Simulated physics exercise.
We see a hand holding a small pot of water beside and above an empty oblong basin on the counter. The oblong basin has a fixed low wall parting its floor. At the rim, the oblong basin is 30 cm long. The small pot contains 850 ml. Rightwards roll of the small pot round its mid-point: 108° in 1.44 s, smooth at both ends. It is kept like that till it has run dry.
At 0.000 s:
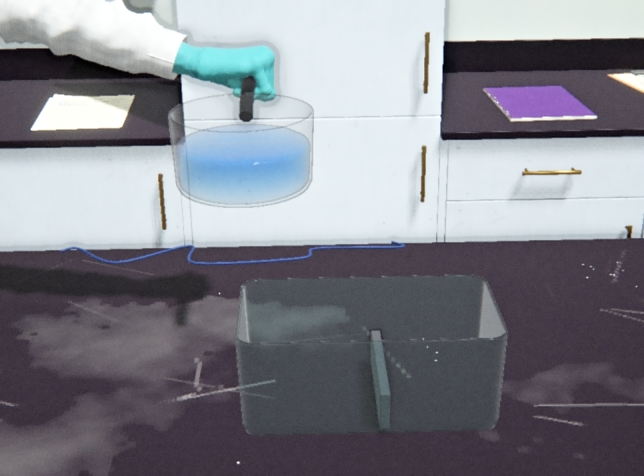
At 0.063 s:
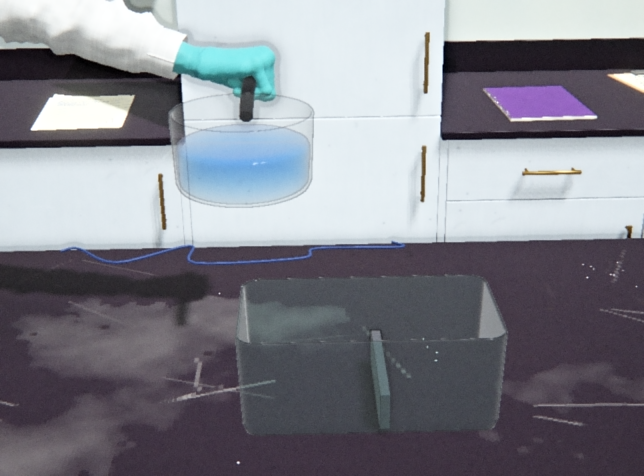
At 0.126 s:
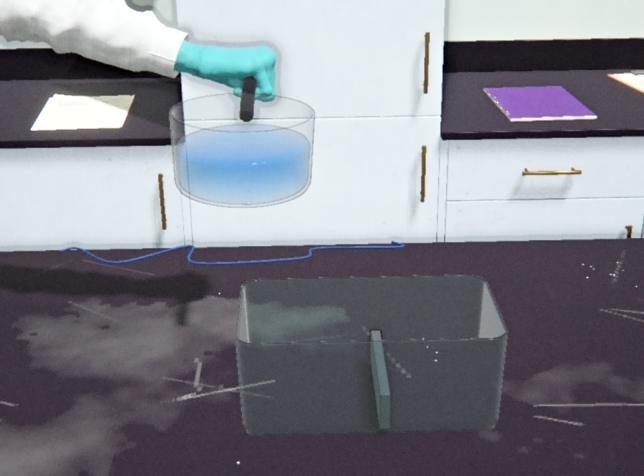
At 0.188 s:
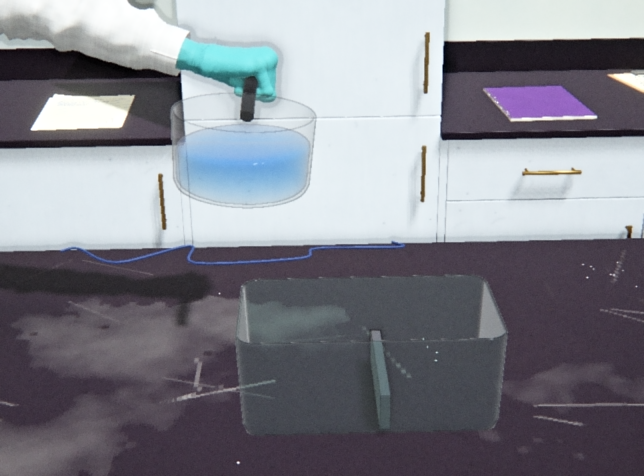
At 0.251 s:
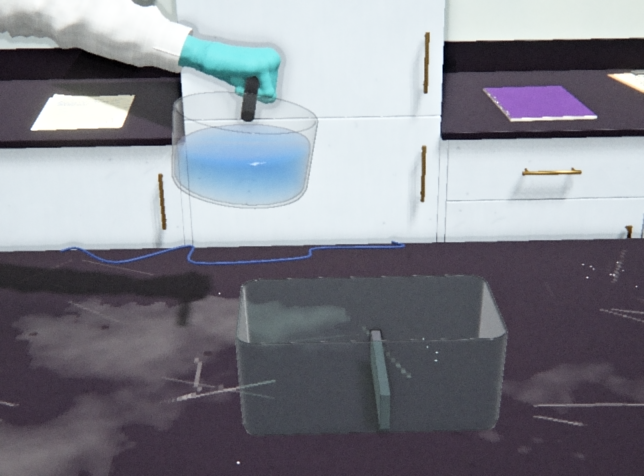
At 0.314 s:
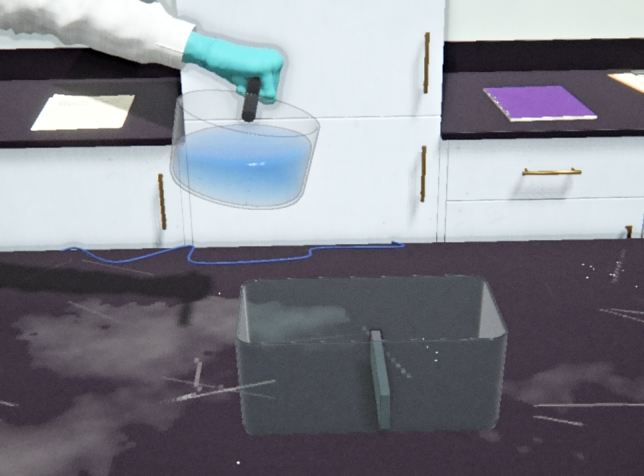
A gloved hand holds a clear pot of blue water and tilts it slightly rightwards.
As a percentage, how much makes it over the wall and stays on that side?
Some 47 per cent makes it over and stays.
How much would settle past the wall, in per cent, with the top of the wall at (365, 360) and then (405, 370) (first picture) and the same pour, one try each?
I'd say 65 percent on the first go, 15 percent on the next.
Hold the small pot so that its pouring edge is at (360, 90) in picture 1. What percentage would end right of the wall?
Then I'd expect something near 90 per cent.
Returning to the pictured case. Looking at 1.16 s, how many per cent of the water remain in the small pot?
I reckon near 16 per cent still sits there.
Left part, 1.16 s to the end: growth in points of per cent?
30 %.
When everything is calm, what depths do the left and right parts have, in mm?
The left ends up at roughly 18 mm, with the right at roughly 20 mm.
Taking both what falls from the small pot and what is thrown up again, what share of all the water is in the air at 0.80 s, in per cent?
Estimate: About 26 % of all of it.
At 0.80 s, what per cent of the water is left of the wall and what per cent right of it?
3 on the left, 0 on the right, roughly.
After 0.80 s the tilt is 64° and 71 per cent is still to pour, 3 is left of the wall and 0 right of it.
After 1.16 s the tilt is 98° and 15 per cent is still to pour, 22 is left of the wall and 45 right of it.
After 1.53 s the tilt is 108° and 0 per cent is still to pour, 50 is left of the wall and 46 right of it.
After 1.94 s the tilt is 108° and 0 per cent is still to pour, 52 is left of the wall and 47 right of it.
In the end 52 per cent lies left of the wall, 47 right of it and 1 outside.
